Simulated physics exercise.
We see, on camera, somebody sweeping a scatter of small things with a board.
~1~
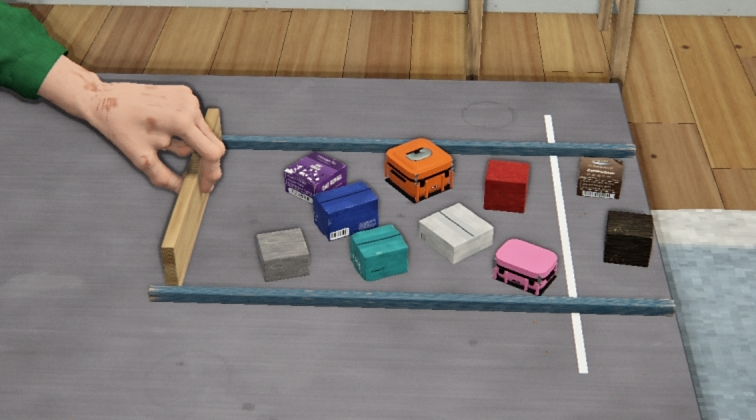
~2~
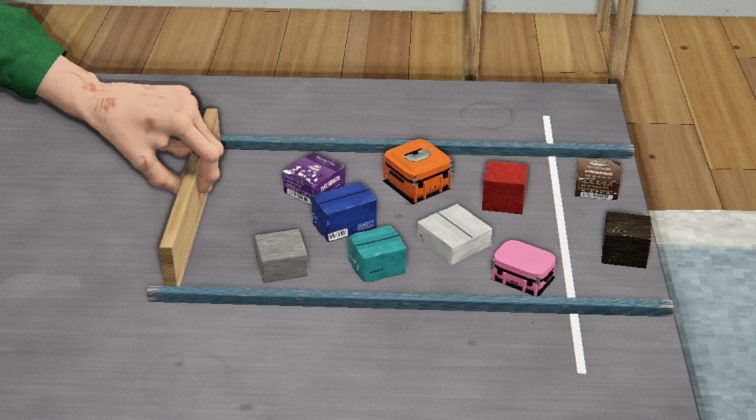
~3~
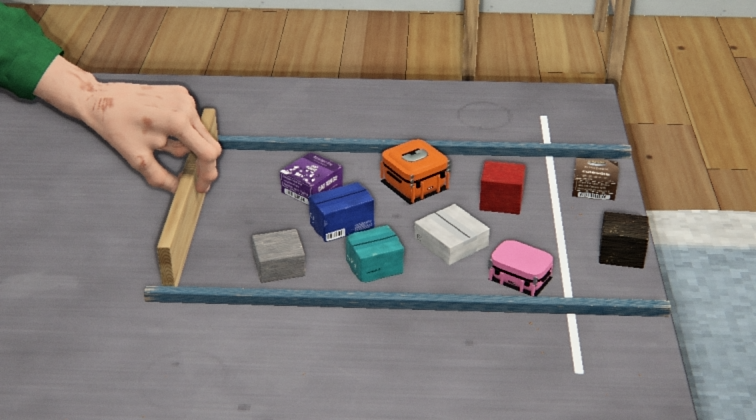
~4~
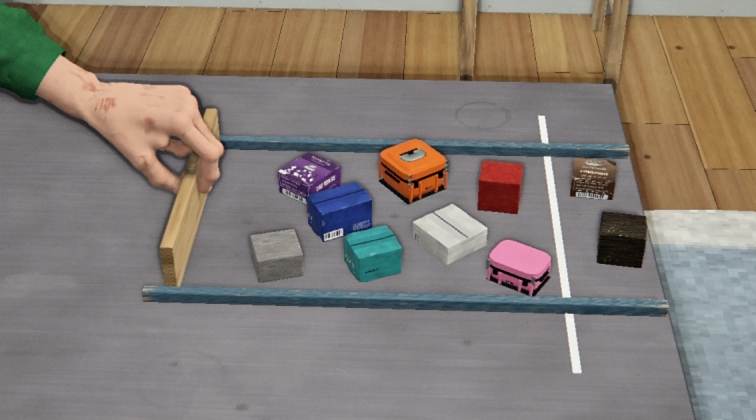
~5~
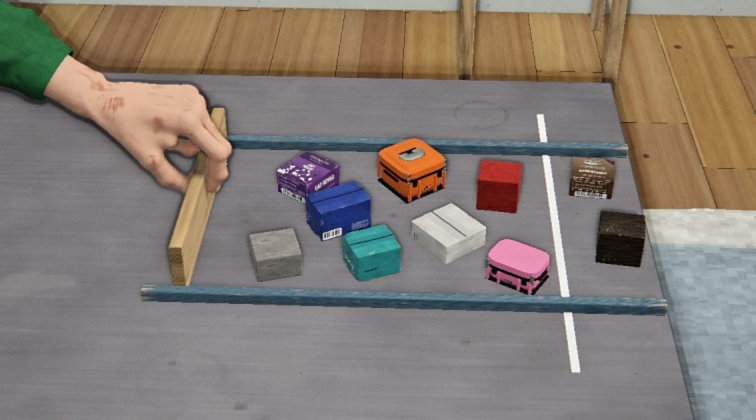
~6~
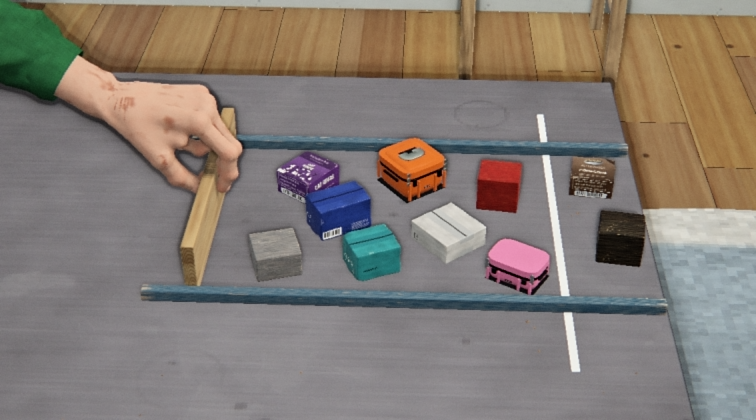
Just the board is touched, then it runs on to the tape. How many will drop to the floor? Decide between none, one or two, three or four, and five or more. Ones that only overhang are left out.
From what happens, the ones that come off the end make three or four in total.
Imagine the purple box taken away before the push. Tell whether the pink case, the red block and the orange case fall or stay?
Pink case down; red block still up; orange case still up.
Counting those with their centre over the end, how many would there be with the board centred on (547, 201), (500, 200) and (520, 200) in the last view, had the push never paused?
4; 0; 1.
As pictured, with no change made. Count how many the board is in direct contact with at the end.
All in all, 3.
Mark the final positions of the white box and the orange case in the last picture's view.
The white box finishes at (644, 240); the orange case finishes at (620, 175).
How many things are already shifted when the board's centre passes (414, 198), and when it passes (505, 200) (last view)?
At the first spot 8, then 10.
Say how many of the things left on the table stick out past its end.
The count is 2.
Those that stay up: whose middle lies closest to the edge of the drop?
I reckon it's the white box.
Soon after, none off yet; black block at rest near (620, 238); brown box at rest near (592, 178); pink case at rest near (518, 267).
After that, none off yet; black block at rest near (620, 238); brown box at rest near (592, 178); pink case displaced a little near (535, 268).
And then, none off yet; black block moving near (635, 239); brown box displaced a little near (609, 176); pink case displaced well along near (630, 275).
In the end, the number that fall off is three or four; gone, red block, pink case, brown box and black block.
